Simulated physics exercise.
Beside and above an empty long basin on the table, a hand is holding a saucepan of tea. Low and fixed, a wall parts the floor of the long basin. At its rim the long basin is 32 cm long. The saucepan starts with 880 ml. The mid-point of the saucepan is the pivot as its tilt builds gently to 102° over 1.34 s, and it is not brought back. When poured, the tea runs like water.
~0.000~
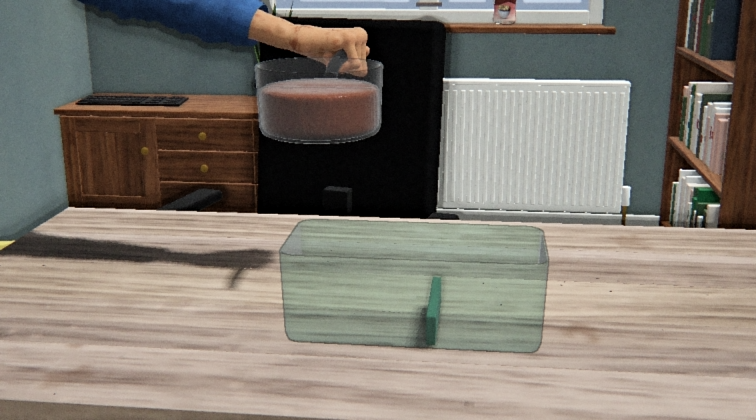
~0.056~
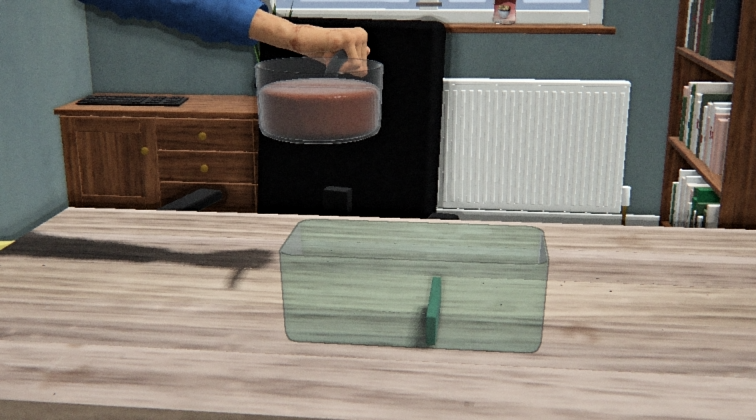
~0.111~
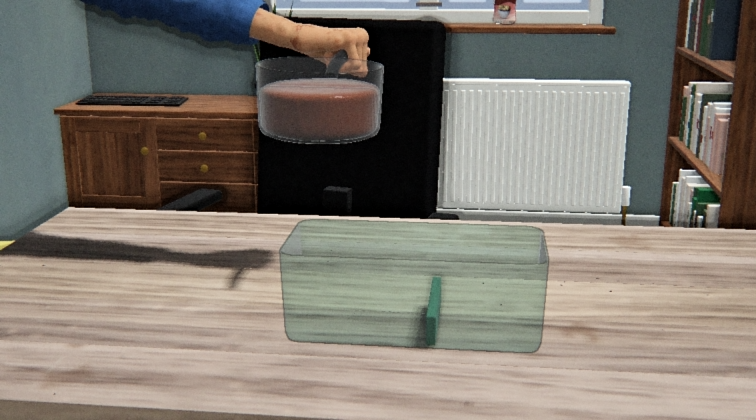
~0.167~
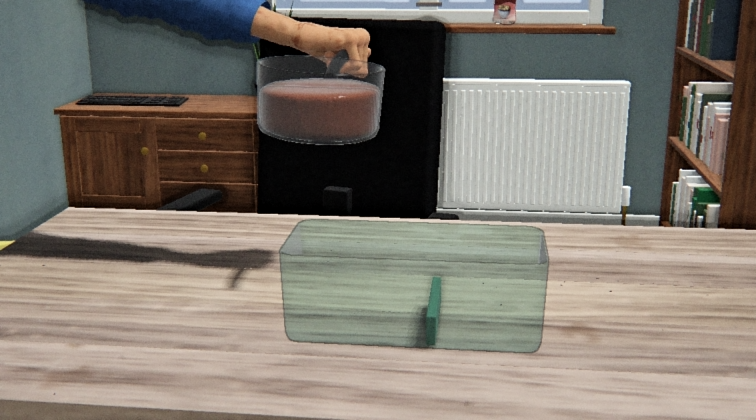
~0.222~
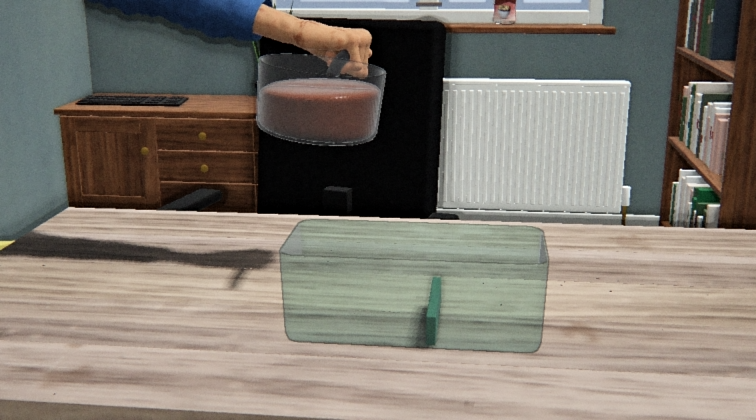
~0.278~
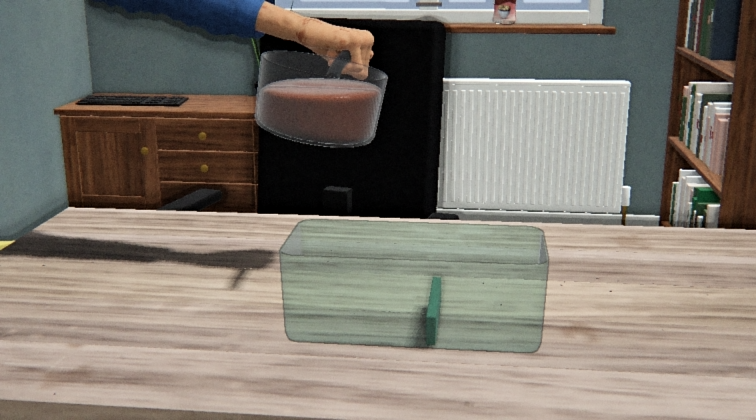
To begin with, a hand holds a clear round container of reddish-brown liquid level, above an empty, see-through long basin with a small green wall on its floor. Then the hand gently tilts the container slightly to the right, while the basin stays still on the table.
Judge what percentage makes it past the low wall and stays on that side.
Some 55 per cent makes it over and stays.
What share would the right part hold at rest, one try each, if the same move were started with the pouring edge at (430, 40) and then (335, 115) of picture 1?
The first try gives 80 percent and the second 10 percent.
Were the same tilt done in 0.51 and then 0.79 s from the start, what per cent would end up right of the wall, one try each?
Result: 30 per cent, then 45 per cent.
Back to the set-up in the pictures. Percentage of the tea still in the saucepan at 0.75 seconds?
Still held: Roughly 72 % of the total.
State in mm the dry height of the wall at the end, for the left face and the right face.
I'd say some 22 mm on the left and some 12 mm on the right.
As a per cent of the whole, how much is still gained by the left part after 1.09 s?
It comes to about 30 per cent.
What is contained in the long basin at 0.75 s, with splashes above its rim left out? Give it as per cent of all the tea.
Roughly 4 percent of it.
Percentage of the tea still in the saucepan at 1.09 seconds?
Around 18 in a hundred is still there.
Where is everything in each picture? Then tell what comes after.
Tilt 0°; pouring edge (381, 67); surface from (262, 86) to (380, 88); the long basin's rim runs from (290, 237) to (545, 246); the wall's top is at (434, 297), in the first frame.
Tilt 0°; pouring edge (381, 68); surface from (263, 86) to (380, 88), in the second frame.
Tilt 2°; pouring edge (382, 69); surface from (263, 86) to (380, 89), in the third frame.
Tilt 4°; pouring edge (383, 72); surface from (263, 86) to (380, 89), in the fourth frame.
Tilt 7°; pouring edge (384, 75); surface from (263, 86) to (381, 89), in the fifth frame.
Tilt 10°; pouring edge (386, 79); surface from (263, 86) to (382, 90), in the sixth frame.
By 0.75 s the tilt is 60° and 72 per cent is still to pour, 2 is left of the wall and 1 right of it.
By 1.09 s the tilt is 94° and 17 per cent is still to pour, 15 is left of the wall and 51 right of it.
By 1.45 s the tilt is 102° and 1 per cent is still to pour, 41 is left of the wall and 55 right of it.
By 1.84 s the tilt is 102° and 0 per cent is still to pour, 44 is left of the wall and 55 right of it.
At rest 44 per cent lies left of the wall, 55 right of it and 1 outside.
